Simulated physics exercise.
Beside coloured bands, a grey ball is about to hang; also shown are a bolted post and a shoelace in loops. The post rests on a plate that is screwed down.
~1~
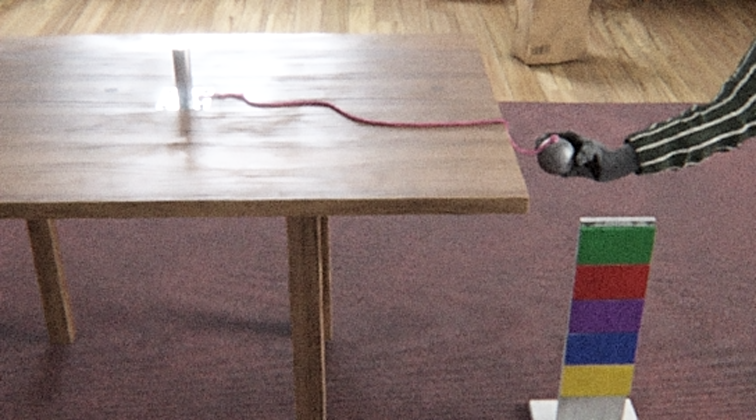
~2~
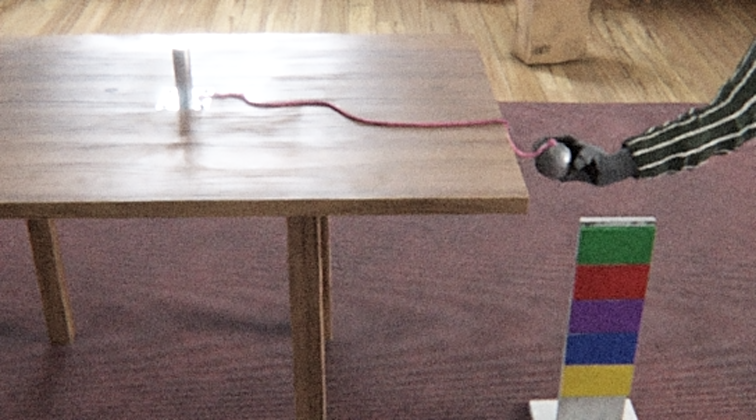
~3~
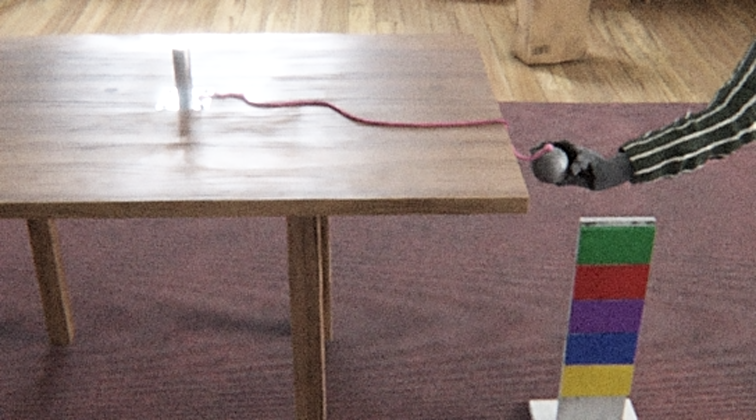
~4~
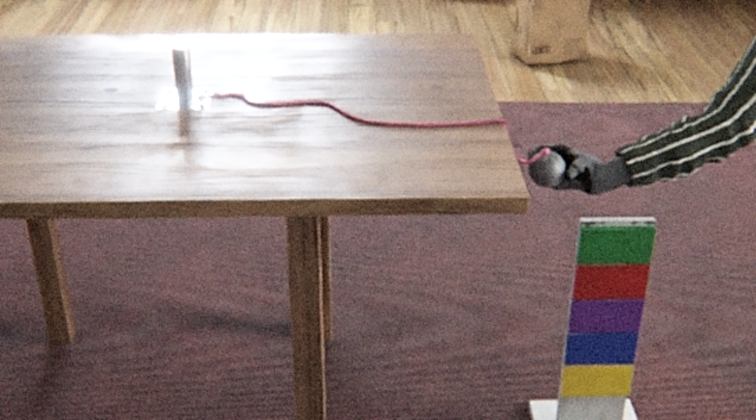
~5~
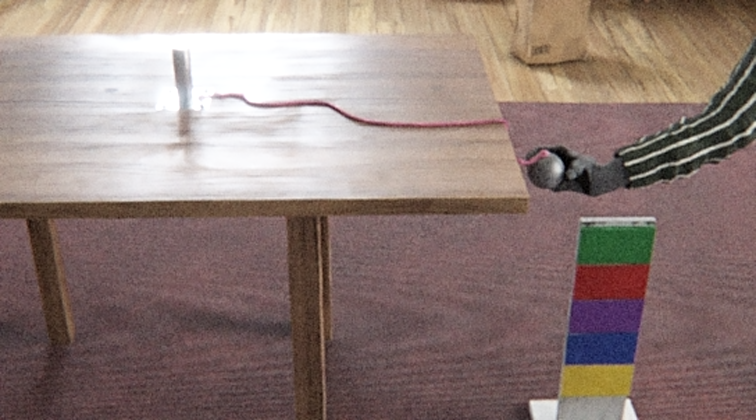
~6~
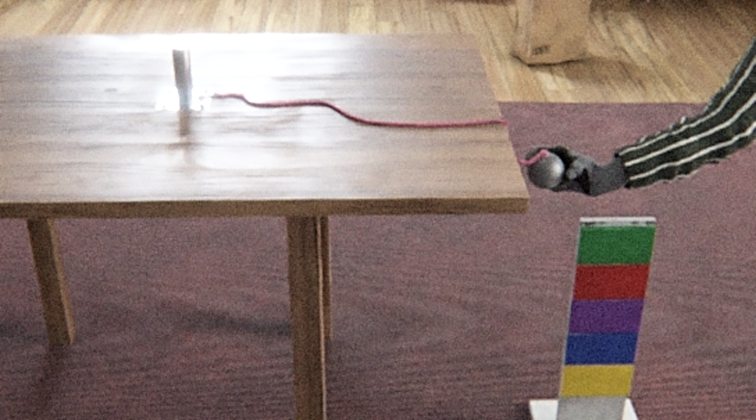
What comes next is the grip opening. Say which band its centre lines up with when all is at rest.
It lines up with green.
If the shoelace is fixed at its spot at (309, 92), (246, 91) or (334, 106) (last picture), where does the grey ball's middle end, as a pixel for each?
Approximately (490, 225), (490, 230) and (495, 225), respectively.
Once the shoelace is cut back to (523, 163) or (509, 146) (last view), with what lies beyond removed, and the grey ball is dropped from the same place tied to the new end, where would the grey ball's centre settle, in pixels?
About (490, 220), then (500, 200).
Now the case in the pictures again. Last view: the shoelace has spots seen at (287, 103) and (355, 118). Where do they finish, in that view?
They go to (316, 101) and to (400, 104).
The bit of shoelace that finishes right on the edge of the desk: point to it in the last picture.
The point at (454, 124).
A little later, ball near (496, 236); level with green.
Next, ball near (496, 230); level with green.
When it is over, ball near (490, 237); level with green. The green one.
